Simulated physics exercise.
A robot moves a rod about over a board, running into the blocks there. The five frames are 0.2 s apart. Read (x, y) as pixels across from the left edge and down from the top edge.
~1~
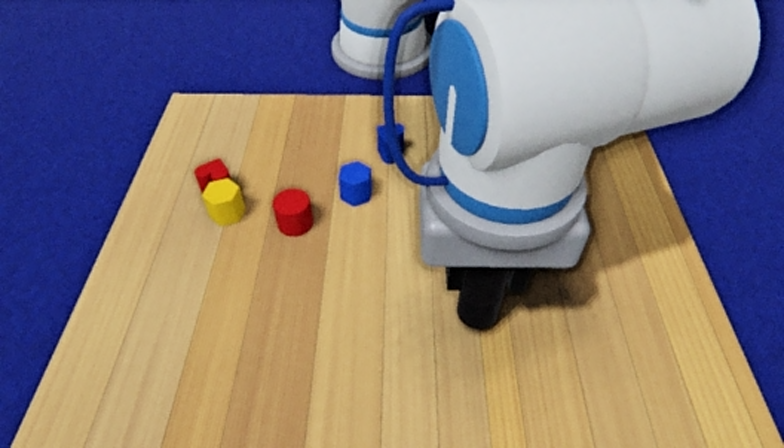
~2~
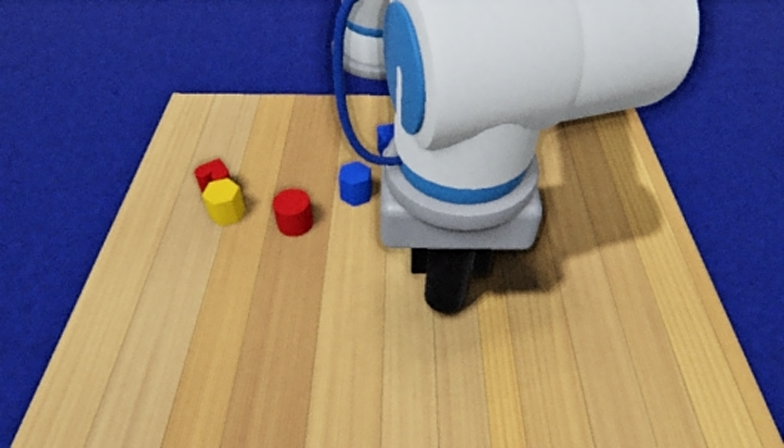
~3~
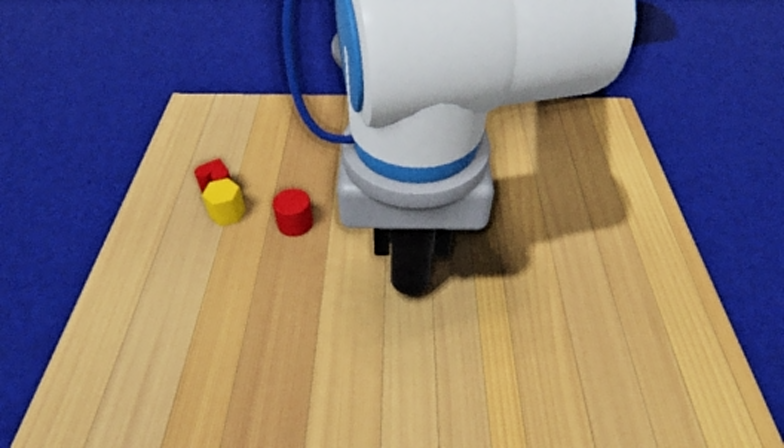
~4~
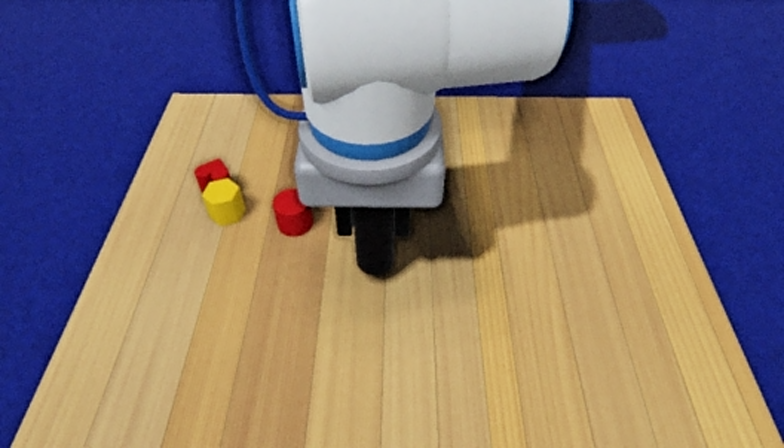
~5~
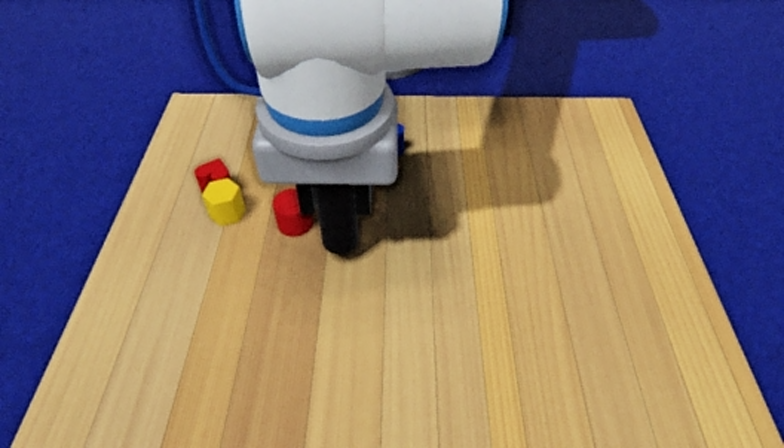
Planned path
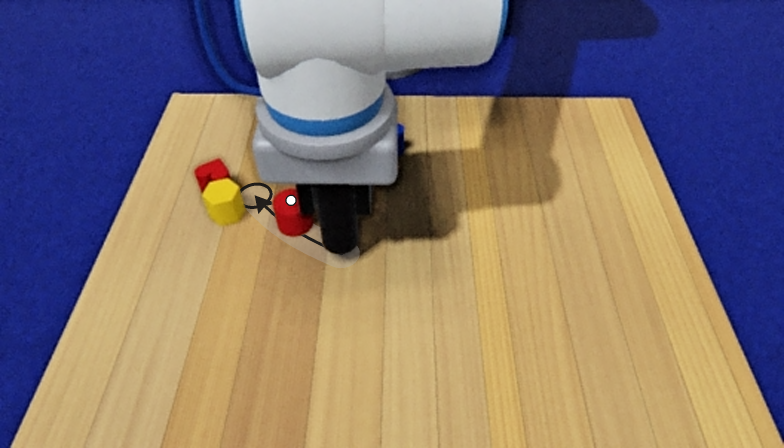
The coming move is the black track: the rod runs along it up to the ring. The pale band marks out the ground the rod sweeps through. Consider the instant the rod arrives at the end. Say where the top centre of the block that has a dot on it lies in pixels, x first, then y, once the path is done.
Answer: (243, 151).
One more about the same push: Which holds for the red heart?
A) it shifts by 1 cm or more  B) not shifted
B: Not shifted.
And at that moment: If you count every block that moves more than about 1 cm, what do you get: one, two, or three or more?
One block, no more.
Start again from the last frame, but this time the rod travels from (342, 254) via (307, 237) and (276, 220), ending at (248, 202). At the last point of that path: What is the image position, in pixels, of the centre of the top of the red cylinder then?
If I read the scene right, the answer is (244, 156).
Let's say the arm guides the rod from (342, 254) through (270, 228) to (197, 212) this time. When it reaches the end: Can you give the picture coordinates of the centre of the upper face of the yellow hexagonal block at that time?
My best guess is (175, 169).
Drawn move, from (342, 254) through (307, 237) and (277, 217) to (255, 196); the dot is on the red cylinder.
What follows on the original path. One third of the way, rod (303, 223); red cylinder (281, 193).
Two thirds of the way, rod (273, 203); red cylinder (258, 172).
At the end, rod (251, 182); red heart still; yellow hexagonal block still; red cylinder (243, 151).
